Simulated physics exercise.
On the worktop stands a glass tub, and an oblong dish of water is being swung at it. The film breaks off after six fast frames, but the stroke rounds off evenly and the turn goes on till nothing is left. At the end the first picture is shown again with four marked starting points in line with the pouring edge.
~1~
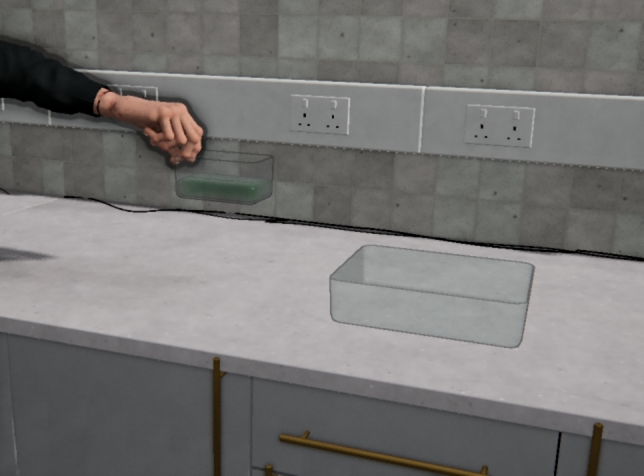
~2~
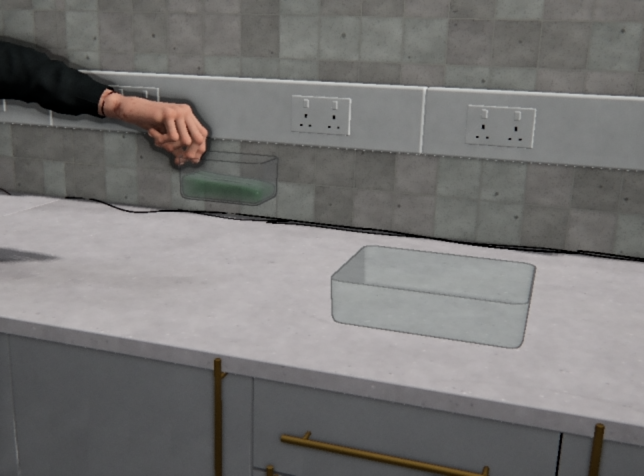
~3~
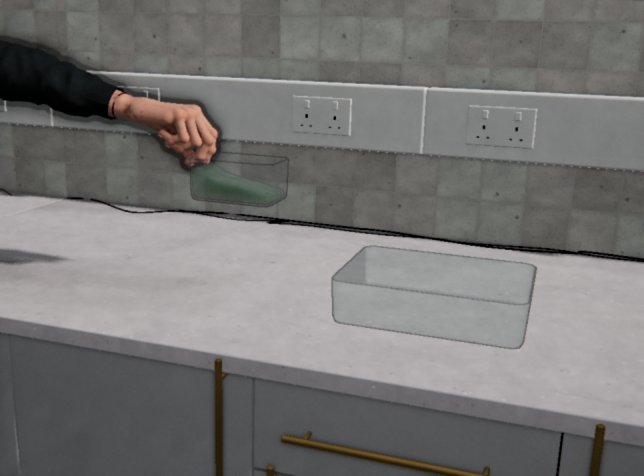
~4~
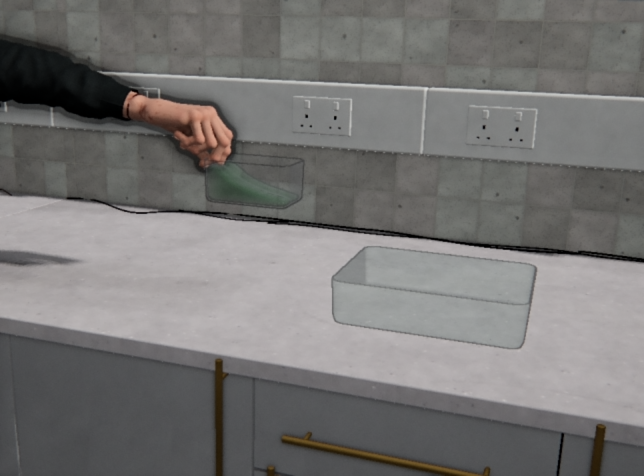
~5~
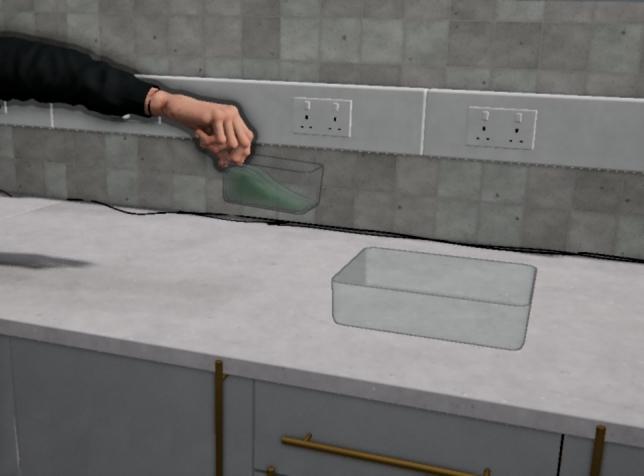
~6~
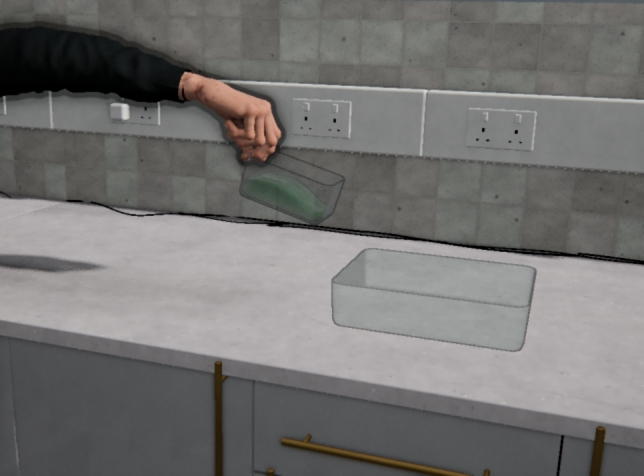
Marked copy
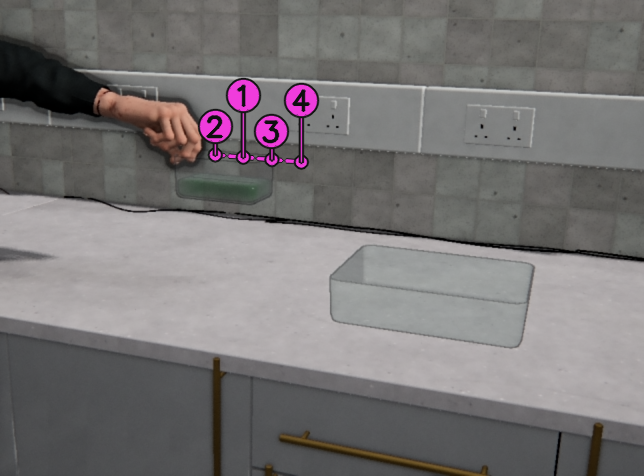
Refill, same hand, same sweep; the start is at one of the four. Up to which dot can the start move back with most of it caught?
Go for 2.
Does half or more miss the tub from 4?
No.
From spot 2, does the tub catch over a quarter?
Yes, clearly.
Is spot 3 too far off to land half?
No, that is safe.
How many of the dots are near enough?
All of them.
On the marked copy, 1 at (243, 157); 2 at (215, 154); 3 at (271, 159); 4 at (301, 162).
Choosing 1, about 79 % lands in the tub, 13 % falls short and 8 % goes beside or beyond.
Choosing 2, about 65 % lands in the tub, 27 % falls short and 8 % goes beside or beyond.
Choosing 3, about 89 % lands in the tub, 2 % falls short and 10 % goes beside or beyond.
Choosing 4, about 94 % lands in the tub, 3 % falls short and 3 % goes beside or beyond.
